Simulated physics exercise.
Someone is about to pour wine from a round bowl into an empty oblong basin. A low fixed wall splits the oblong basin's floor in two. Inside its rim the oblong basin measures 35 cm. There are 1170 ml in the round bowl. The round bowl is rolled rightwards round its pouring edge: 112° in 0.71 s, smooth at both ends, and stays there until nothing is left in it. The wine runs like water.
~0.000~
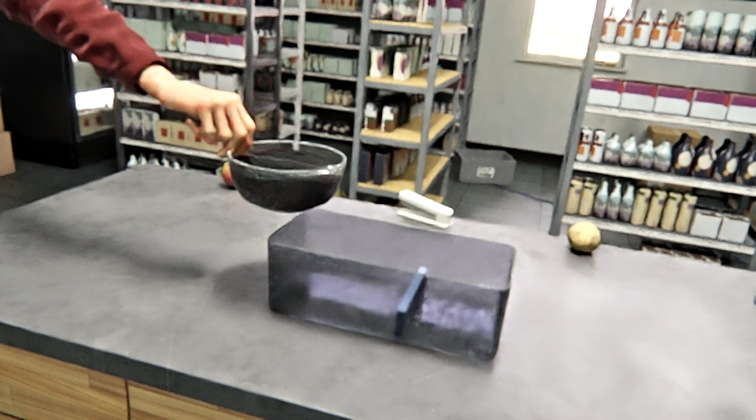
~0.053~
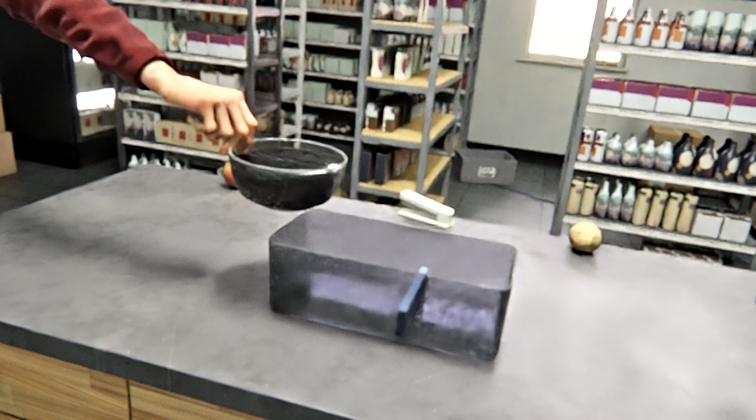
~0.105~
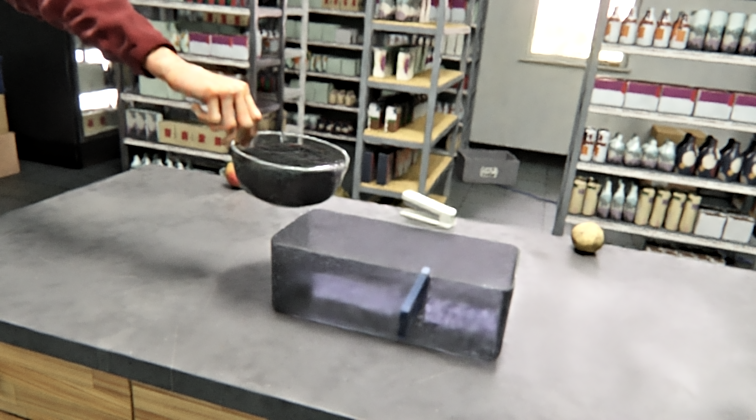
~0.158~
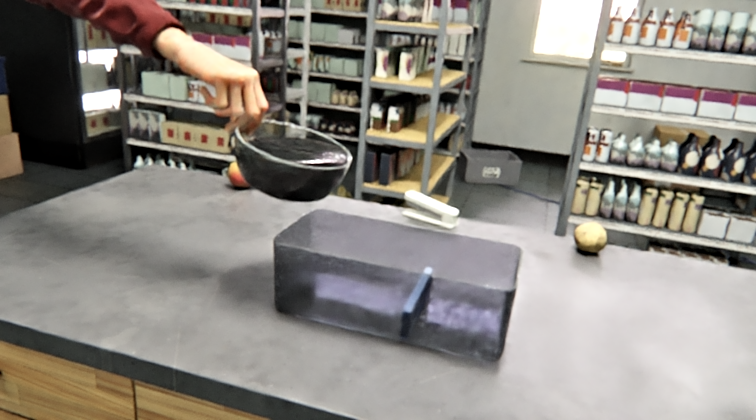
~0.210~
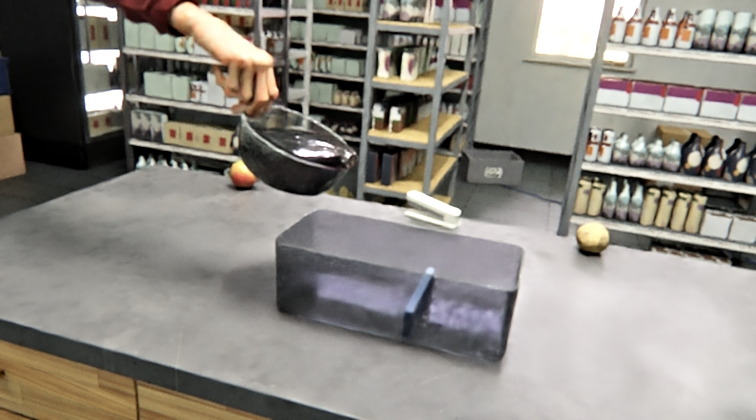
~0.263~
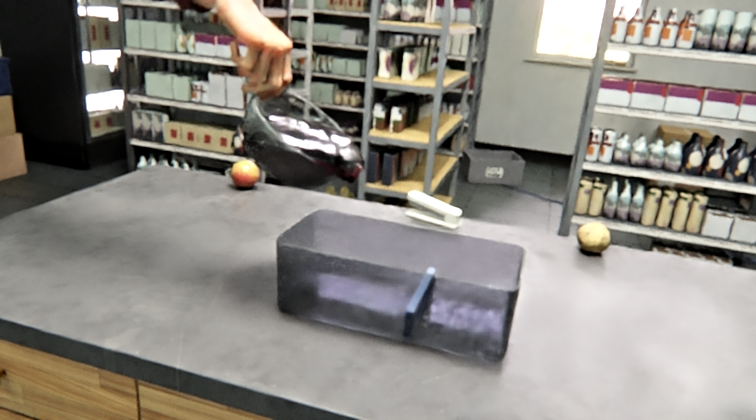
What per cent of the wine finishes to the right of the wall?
About 44 per cent.
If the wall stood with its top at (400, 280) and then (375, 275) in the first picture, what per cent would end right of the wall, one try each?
In turn about 60 and 75 per cent.
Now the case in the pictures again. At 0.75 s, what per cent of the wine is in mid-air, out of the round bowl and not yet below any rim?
About 10 per cent.
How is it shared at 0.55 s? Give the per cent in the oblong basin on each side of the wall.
Near 22 on the left, 1 on the right.
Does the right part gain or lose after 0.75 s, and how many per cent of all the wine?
The share moves down, by some 10 per cent.
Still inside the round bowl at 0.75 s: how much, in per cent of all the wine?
Some 0 per cent.
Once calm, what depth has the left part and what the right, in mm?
Left about 18 mm, right about 26 mm.
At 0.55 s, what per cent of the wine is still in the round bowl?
Near 20 in a hundred.
By 0.55 s the tilt is 98° and 20 per cent is still to pour, 21 is left of the wall and 1 right of it.
By 0.75 s the tilt is 112° and 0 per cent is still to pour, 34 is left of the wall and 55 right of it.
By 0.97 s the tilt is 112° and 0 per cent is still to pour, 40 is left of the wall and 35 right of it.
By 1.21 s the tilt is 112° and 0 per cent is still to pour, 48 is left of the wall and 47 right of it.
At rest 50 per cent lies left of the wall, 44 right of it and 5 outside.
